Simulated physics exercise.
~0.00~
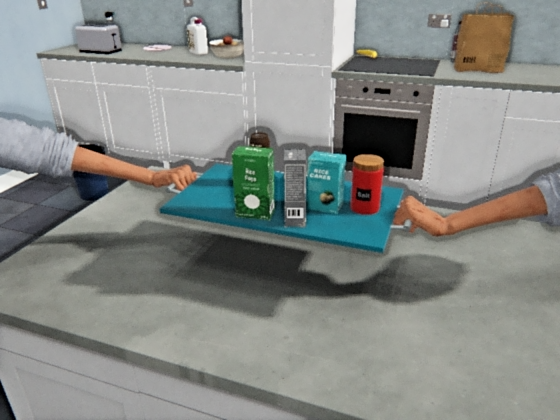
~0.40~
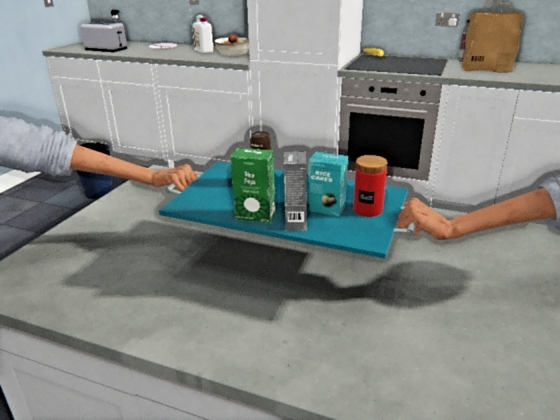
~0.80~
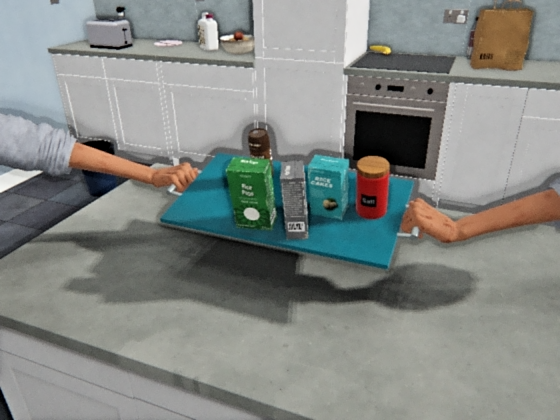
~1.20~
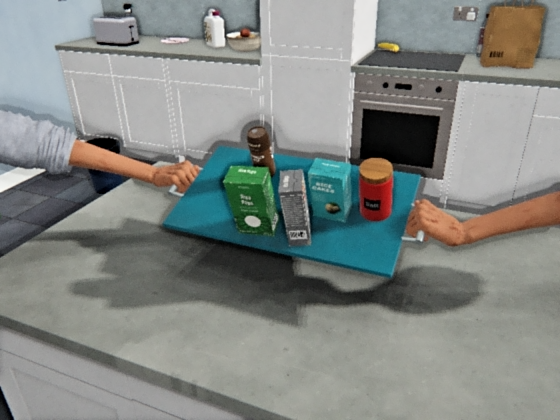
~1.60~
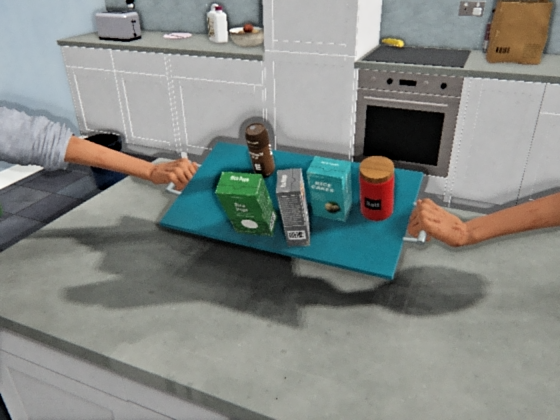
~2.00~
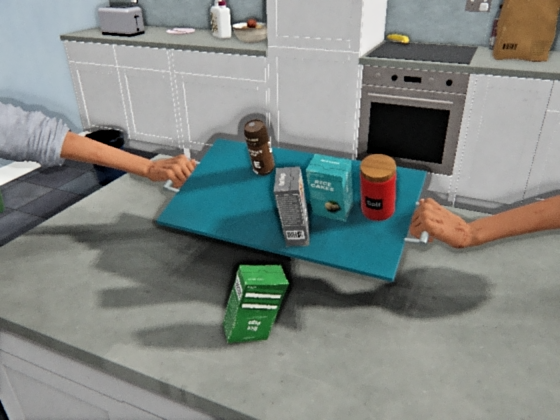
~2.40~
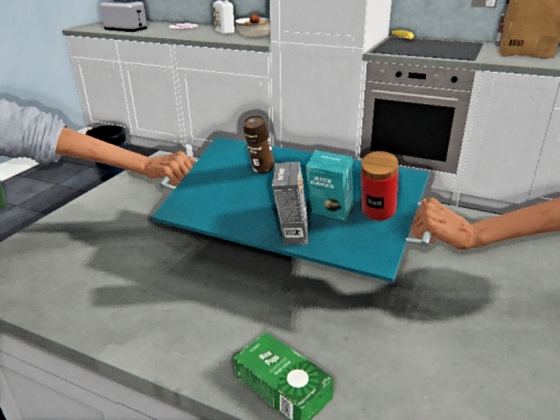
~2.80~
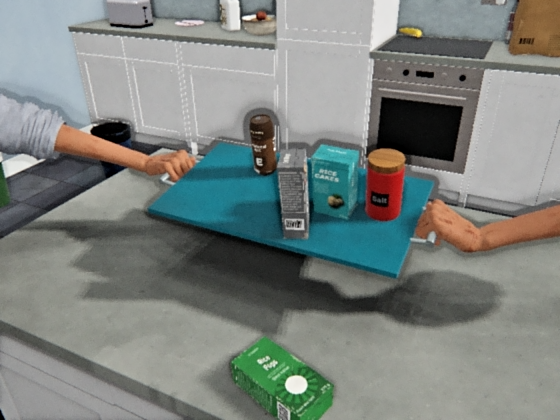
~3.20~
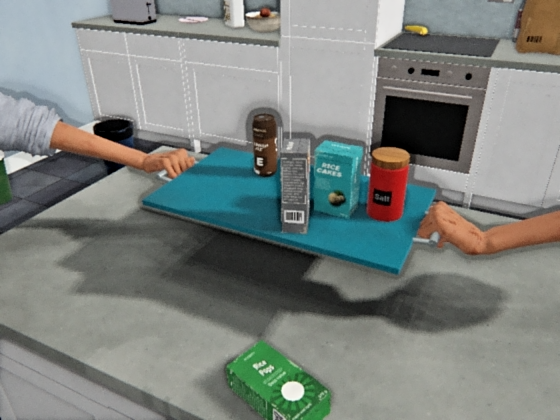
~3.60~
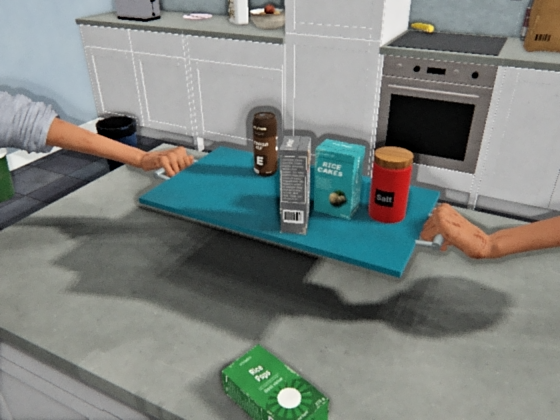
In the video, two hands hold a teal tray of grocery items above a kitchen counter and tip its near edge down; the green packet slides off the front and lands on the counter, then the tray is levelled with the other four items still on it.
